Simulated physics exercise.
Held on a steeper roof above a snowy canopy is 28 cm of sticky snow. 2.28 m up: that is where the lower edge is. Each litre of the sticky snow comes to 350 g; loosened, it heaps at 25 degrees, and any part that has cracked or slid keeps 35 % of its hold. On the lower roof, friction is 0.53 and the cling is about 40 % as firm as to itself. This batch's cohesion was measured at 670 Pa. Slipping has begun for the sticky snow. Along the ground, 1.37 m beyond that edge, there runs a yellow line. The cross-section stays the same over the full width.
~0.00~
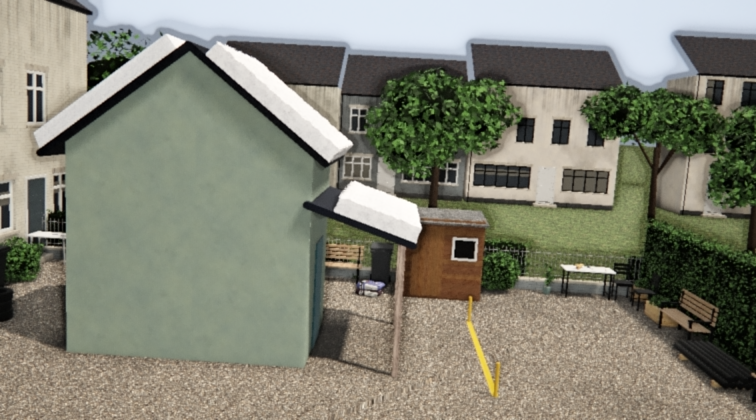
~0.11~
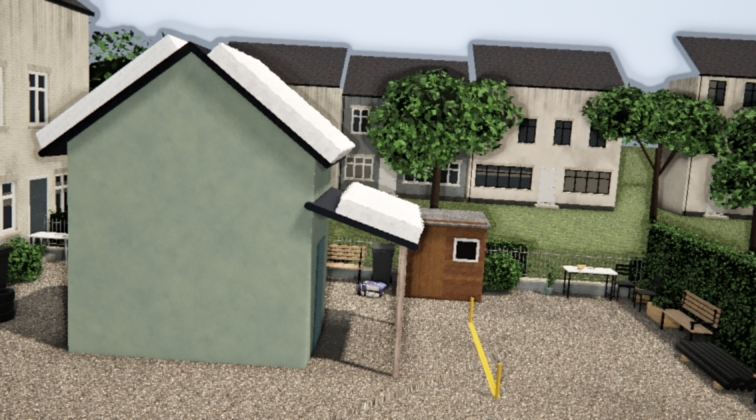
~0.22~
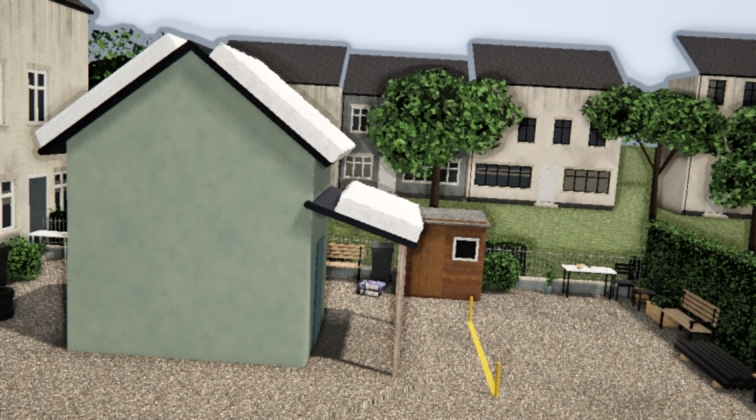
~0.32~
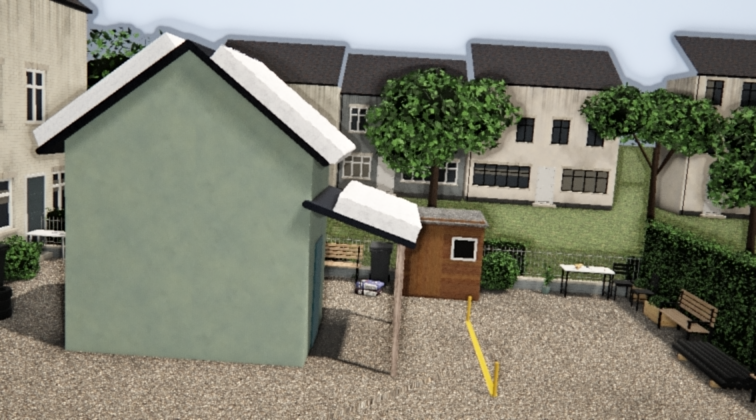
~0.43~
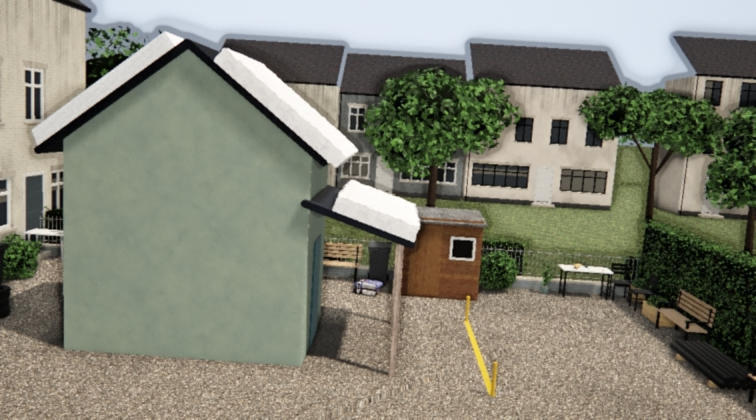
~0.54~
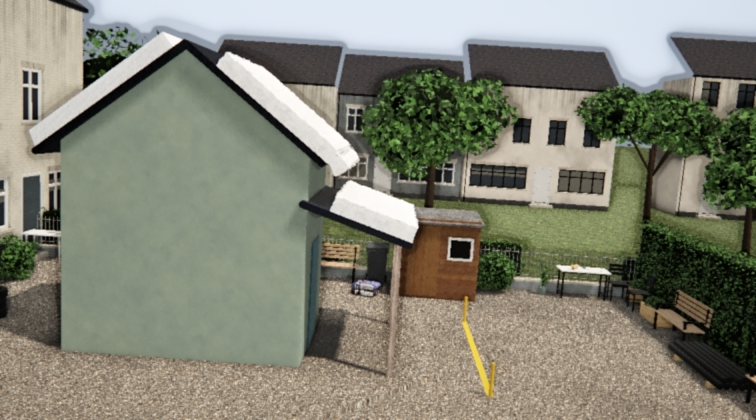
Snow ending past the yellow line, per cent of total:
9 %.
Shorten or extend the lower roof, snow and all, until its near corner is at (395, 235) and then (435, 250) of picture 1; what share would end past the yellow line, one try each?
First 20 per cent, second 7 per cent.
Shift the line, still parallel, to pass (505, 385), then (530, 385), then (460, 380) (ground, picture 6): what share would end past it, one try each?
Respectively 4, 1 and 22 percent would end past it.
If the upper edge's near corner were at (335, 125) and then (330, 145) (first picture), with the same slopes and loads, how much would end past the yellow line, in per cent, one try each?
40 per cent, then 30 per cent.
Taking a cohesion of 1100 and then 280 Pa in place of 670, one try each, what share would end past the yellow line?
The answers, in order, are 2 % and 35 %.
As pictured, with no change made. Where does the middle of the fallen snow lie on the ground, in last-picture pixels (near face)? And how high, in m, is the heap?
The heap centres around (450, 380) and rises about 0.3 m.
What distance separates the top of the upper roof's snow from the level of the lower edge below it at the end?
Looks like around 0.9 m above that edge.
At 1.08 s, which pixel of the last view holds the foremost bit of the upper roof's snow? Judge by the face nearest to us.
(380, 206), give or take.
After 1.08 s, none is below the lower edge and 0 % is past the line.
After 1.72 s, none is below the lower edge and 0 % is past the line.
After 2.36 s, 29 % is below the lower edge and 0 % is past the line.
After 3.00 s, 47 % is below the lower edge and 8 % is past the line.
After 3.80 s, 47 % is below the lower edge and 9 % is past the line.
